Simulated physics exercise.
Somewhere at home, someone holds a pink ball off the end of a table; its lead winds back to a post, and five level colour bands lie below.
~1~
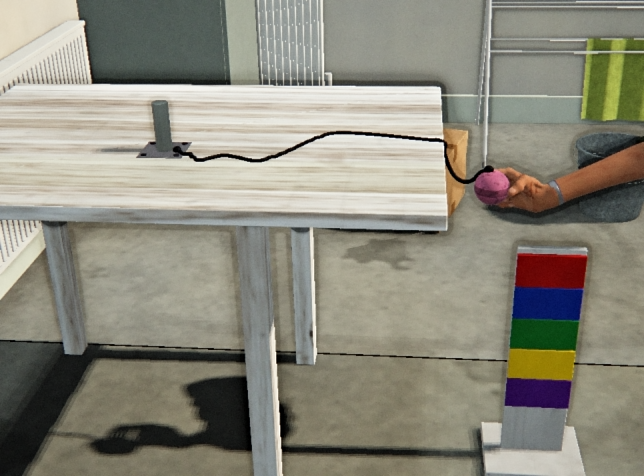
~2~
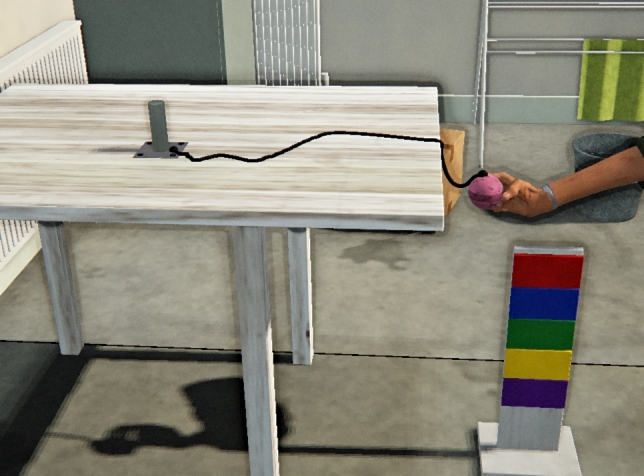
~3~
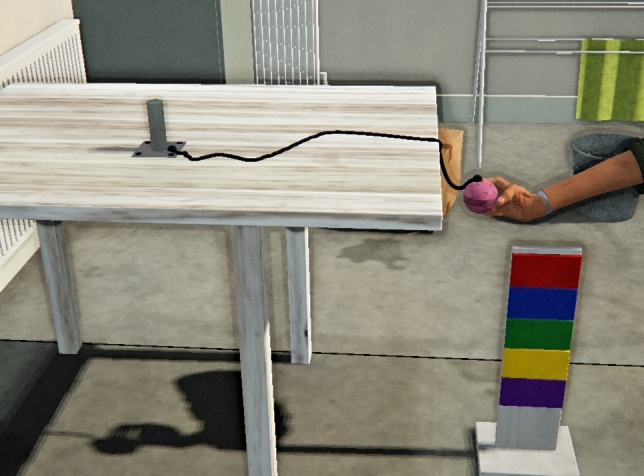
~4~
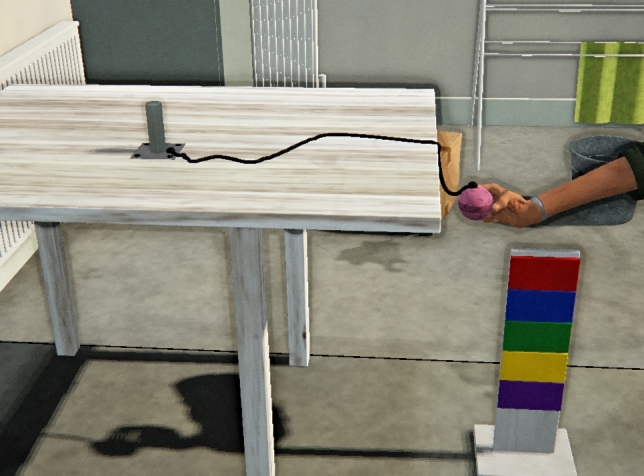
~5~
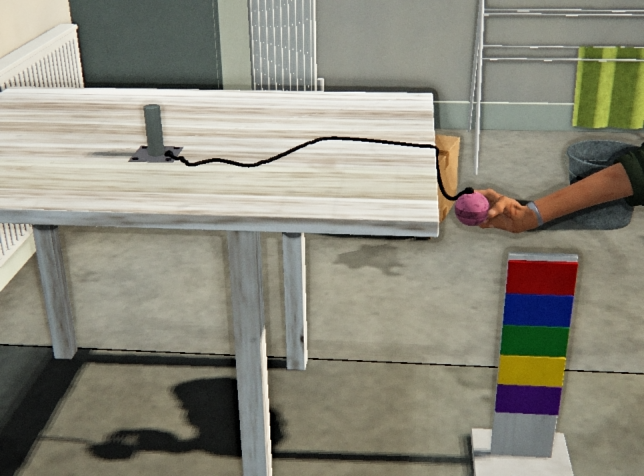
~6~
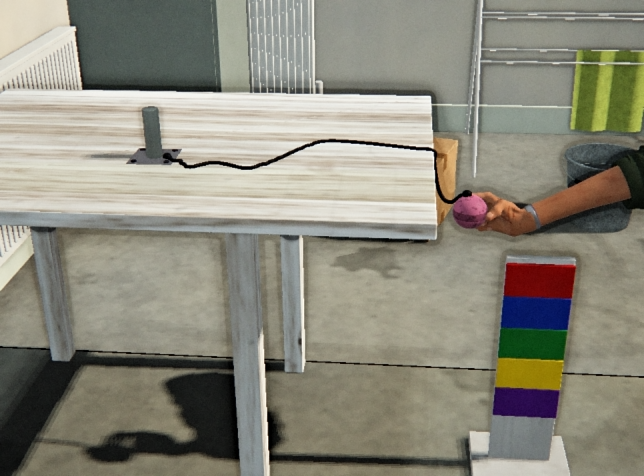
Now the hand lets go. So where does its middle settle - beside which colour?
Beside blue.
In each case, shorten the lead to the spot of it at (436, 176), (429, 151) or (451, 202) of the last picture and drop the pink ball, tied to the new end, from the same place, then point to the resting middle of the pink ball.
The pixels are (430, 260) for the first, (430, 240) for the second and (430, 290) for the third.
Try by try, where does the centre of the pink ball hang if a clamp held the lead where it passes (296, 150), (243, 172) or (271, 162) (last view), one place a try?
Near (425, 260), then (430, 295), then (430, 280).
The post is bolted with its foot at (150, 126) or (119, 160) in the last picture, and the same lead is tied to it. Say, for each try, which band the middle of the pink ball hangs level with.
Going case by case, it's red and then red.
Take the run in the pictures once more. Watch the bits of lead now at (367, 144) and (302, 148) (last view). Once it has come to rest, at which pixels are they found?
To (432, 162) for the first and to (356, 158) for the second.
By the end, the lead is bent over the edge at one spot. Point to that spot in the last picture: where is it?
That would be the bit at (367, 144).
Early on, ball near (404, 297); level with blue.
Midway, ball near (436, 311); level with blue.
Finally, ball near (430, 312); level with blue. Its middle rests at the blue band.
